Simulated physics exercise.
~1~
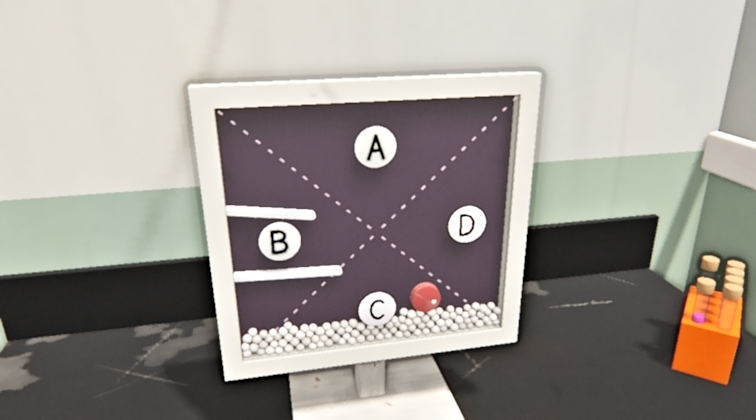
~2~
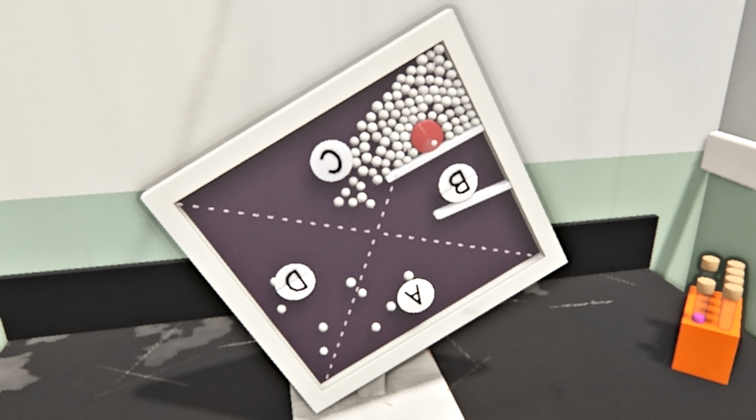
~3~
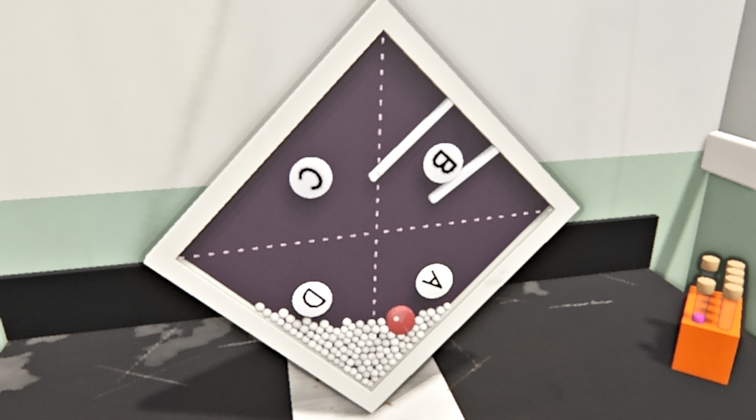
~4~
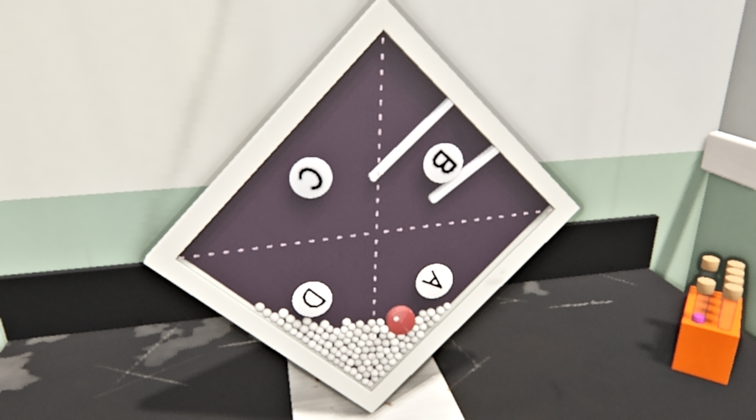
A framed box turns anticlockwise, spilling white beads and a red disc into its lowest corner.
